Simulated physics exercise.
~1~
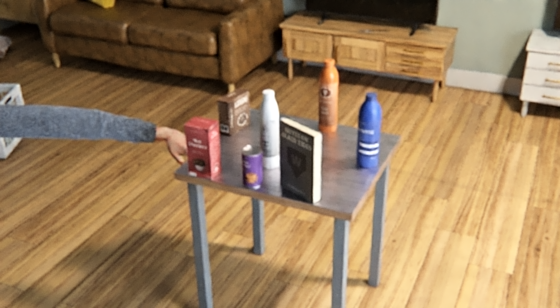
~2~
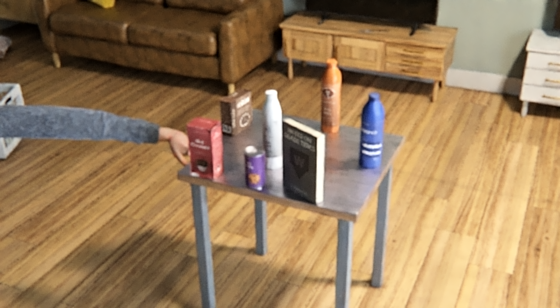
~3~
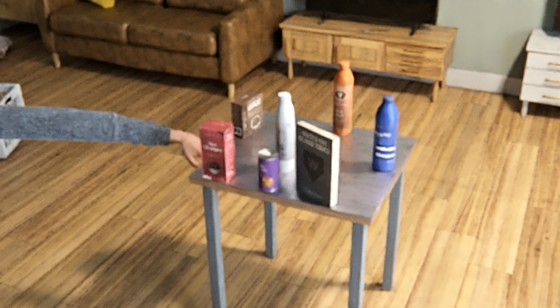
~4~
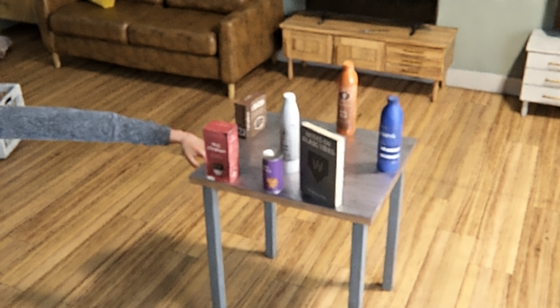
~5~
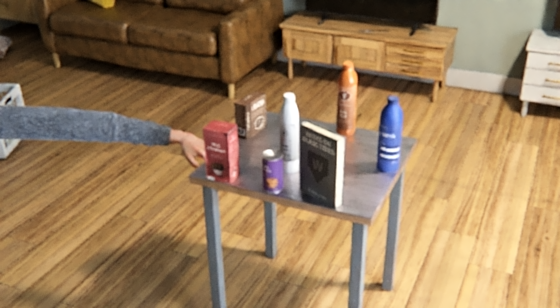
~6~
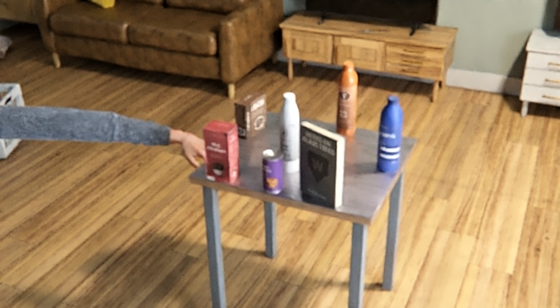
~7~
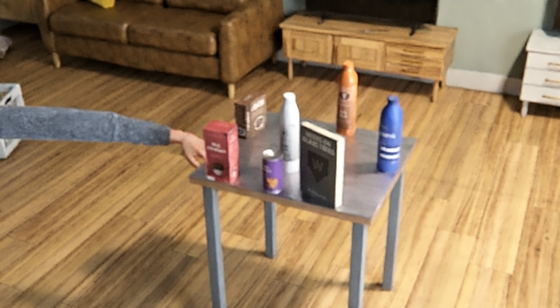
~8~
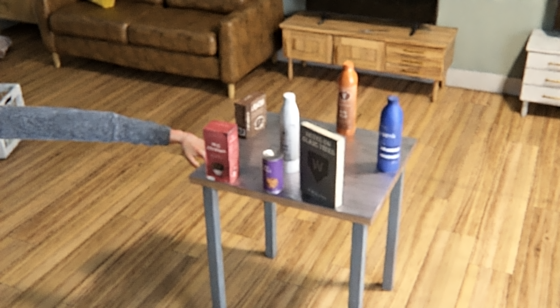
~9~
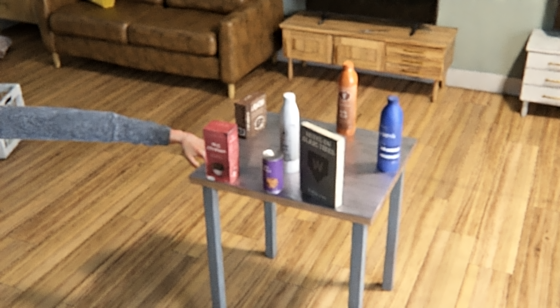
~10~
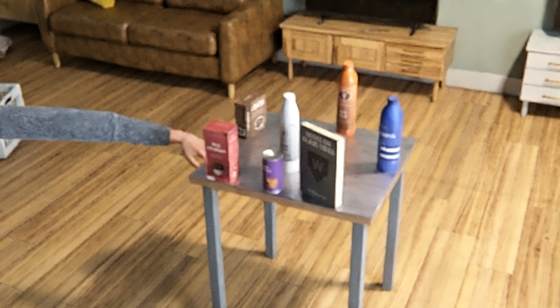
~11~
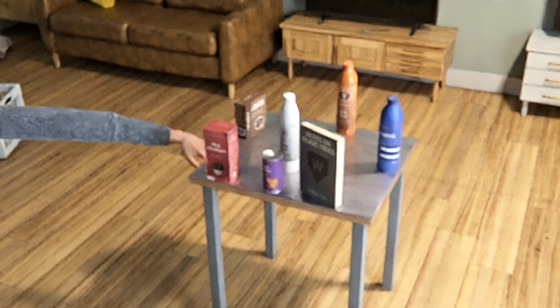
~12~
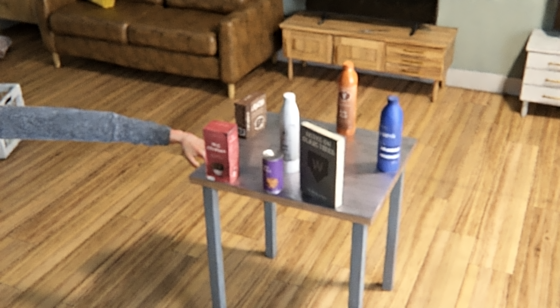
A hand nudges a small table to the right, and everything on it stays upright.
